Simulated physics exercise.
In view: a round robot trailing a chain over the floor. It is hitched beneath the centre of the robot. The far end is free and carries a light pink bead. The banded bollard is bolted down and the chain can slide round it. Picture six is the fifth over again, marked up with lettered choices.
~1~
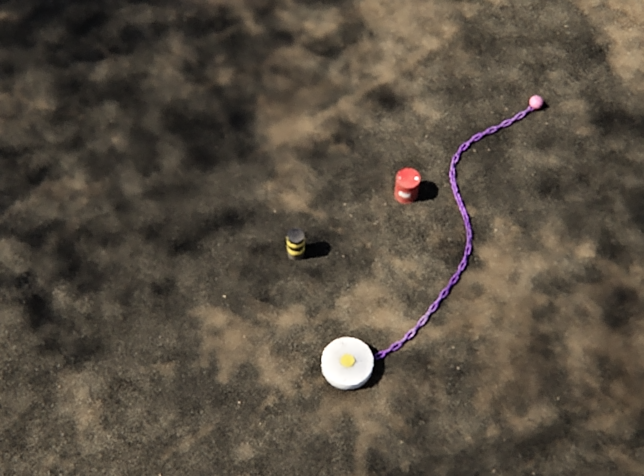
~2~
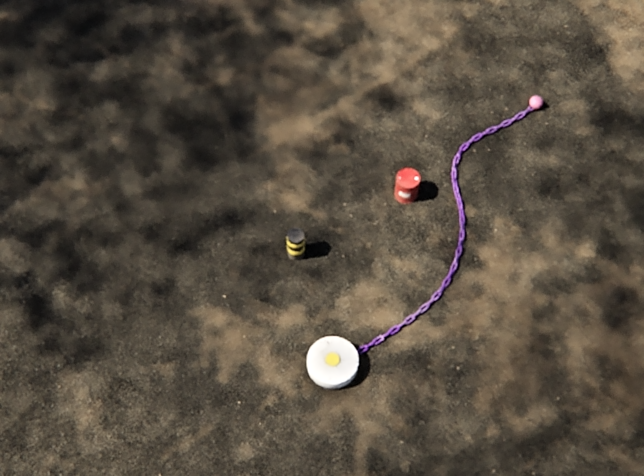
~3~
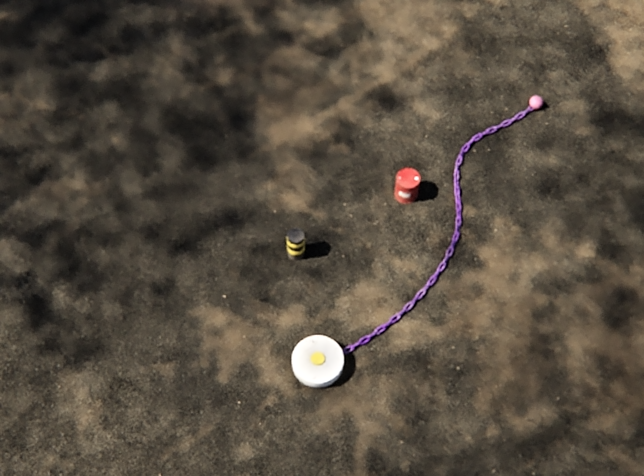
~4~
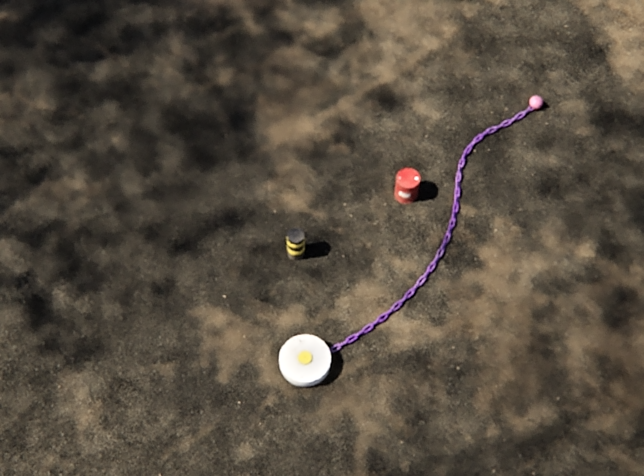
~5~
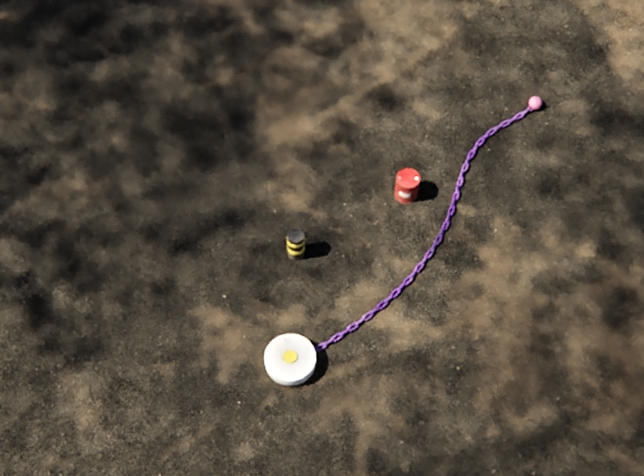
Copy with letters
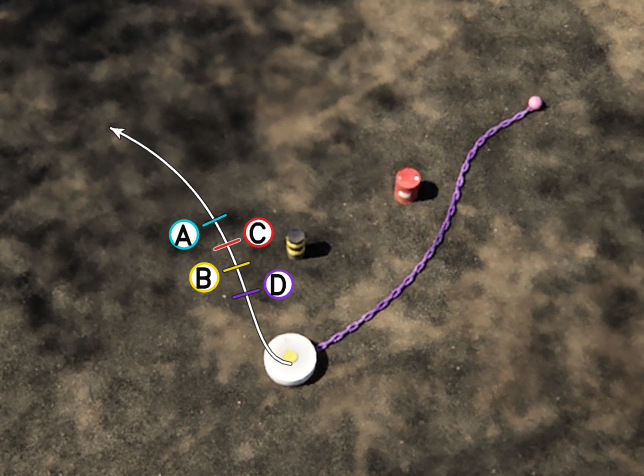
White round robot edging left across a mottled dark floor, trailing a purple chain that gradually straightens below a red keg.
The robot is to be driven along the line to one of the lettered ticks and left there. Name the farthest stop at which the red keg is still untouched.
It should halt at A.
On the marked copy, A at (214, 220); B at (237, 267); C at (227, 244); D at (246, 294); the route from (291, 364) via (218, 226) to (111, 128).
Taking A. A third of the way, robot (254, 314), middle of the chain (433, 238), free end (533, 105).
Two thirds of the way, robot (235, 260), middle of the chain (430, 236), free end (533, 105).
When it is over, robot (214, 216), middle of the chain (396, 221), free end (528, 108); only the bollard has been touched, if anything.
As for the rest, B is safe but short; C is safe but short; D is safe but short.
